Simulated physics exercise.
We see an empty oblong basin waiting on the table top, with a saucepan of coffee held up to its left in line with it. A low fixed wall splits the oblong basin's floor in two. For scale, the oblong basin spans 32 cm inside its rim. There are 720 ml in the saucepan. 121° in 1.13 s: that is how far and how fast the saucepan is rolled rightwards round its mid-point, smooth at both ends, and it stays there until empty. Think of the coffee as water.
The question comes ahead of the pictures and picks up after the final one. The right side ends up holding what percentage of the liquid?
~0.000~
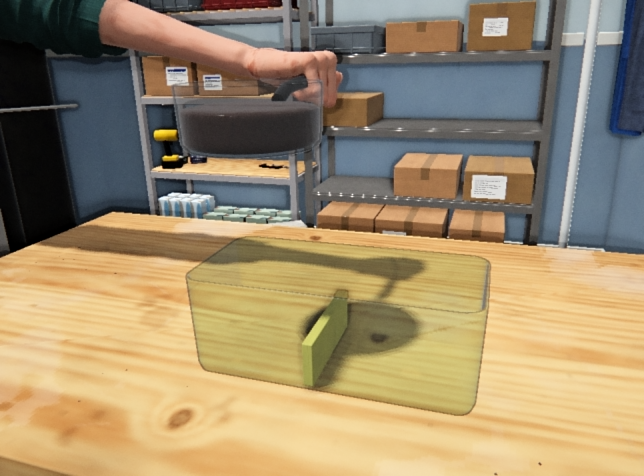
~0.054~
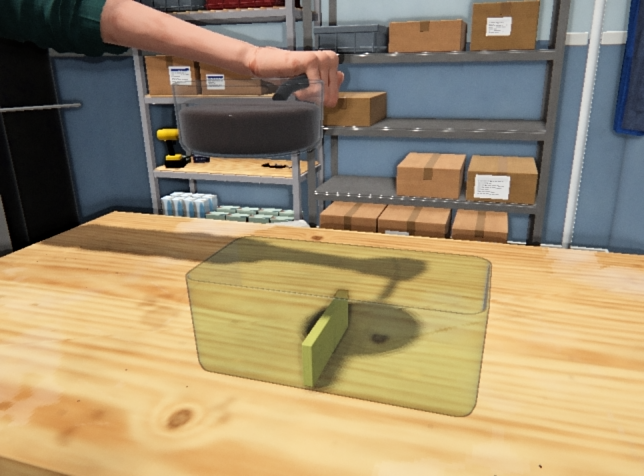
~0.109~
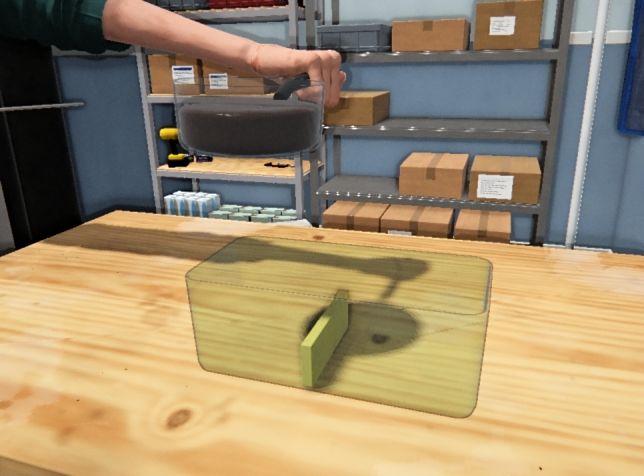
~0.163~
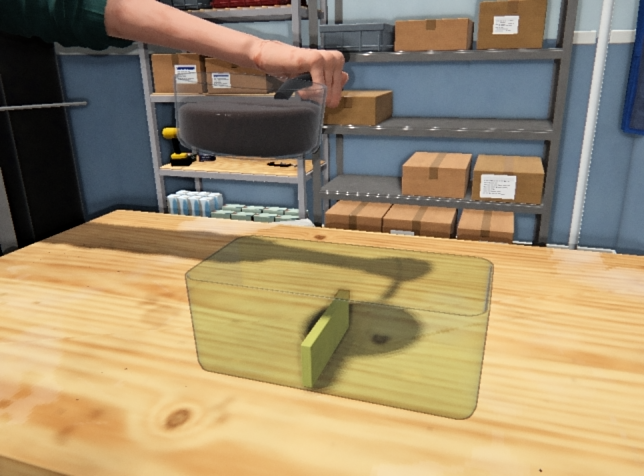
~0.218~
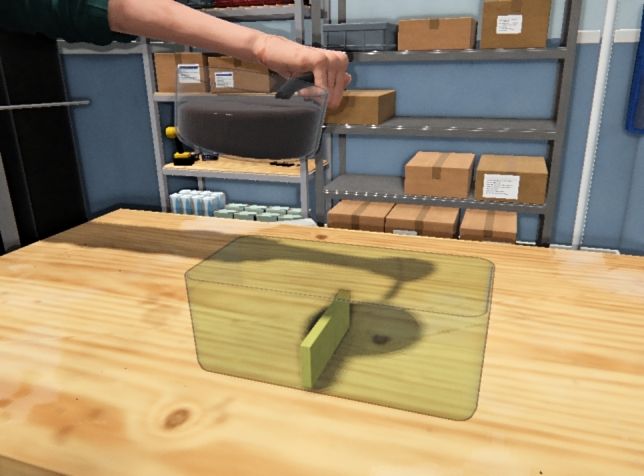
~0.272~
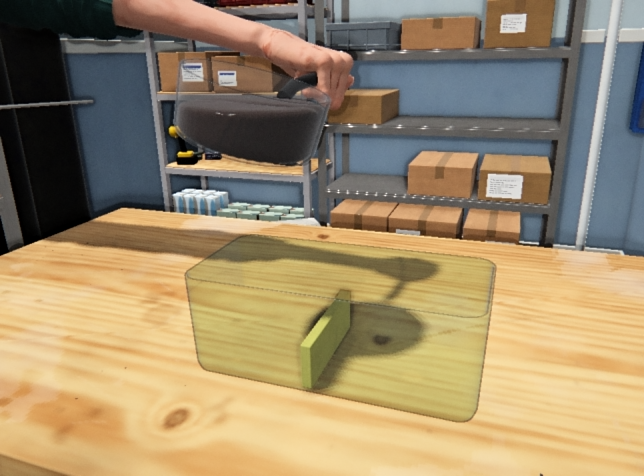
About 79 in every hundred parts.
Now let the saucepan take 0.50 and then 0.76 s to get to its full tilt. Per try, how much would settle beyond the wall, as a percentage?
About 65 %, then about 70 %.
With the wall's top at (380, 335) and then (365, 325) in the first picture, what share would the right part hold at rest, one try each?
Around 35 and 55 percent, in that order.
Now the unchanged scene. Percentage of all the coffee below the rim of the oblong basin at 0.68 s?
About 20 per cent.
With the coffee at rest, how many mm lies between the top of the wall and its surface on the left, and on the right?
Close to 44 mm left and close to 28 mm right.
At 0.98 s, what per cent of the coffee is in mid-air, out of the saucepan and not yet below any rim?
Around 8 percent of it is airborne.
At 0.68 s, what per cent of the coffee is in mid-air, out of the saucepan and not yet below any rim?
Share: Roughly 44 per cent.
By 0.68 s the tilt is 79° and 37 per cent is still to pour, 0 is left of the wall and 19 right of it.
By 0.98 s the tilt is 116° and 3 per cent is still to pour, 11 is left of the wall and 78 right of it.
By 1.29 s the tilt is 121° and 0 per cent is still to pour, 20 is left of the wall and 79 right of it.
By 1.63 s the tilt is 121° and 0 per cent is still to pour, 20 is left of the wall and 79 right of it.
At rest 20 per cent lies left of the wall, 79 right of it and 1 outside.
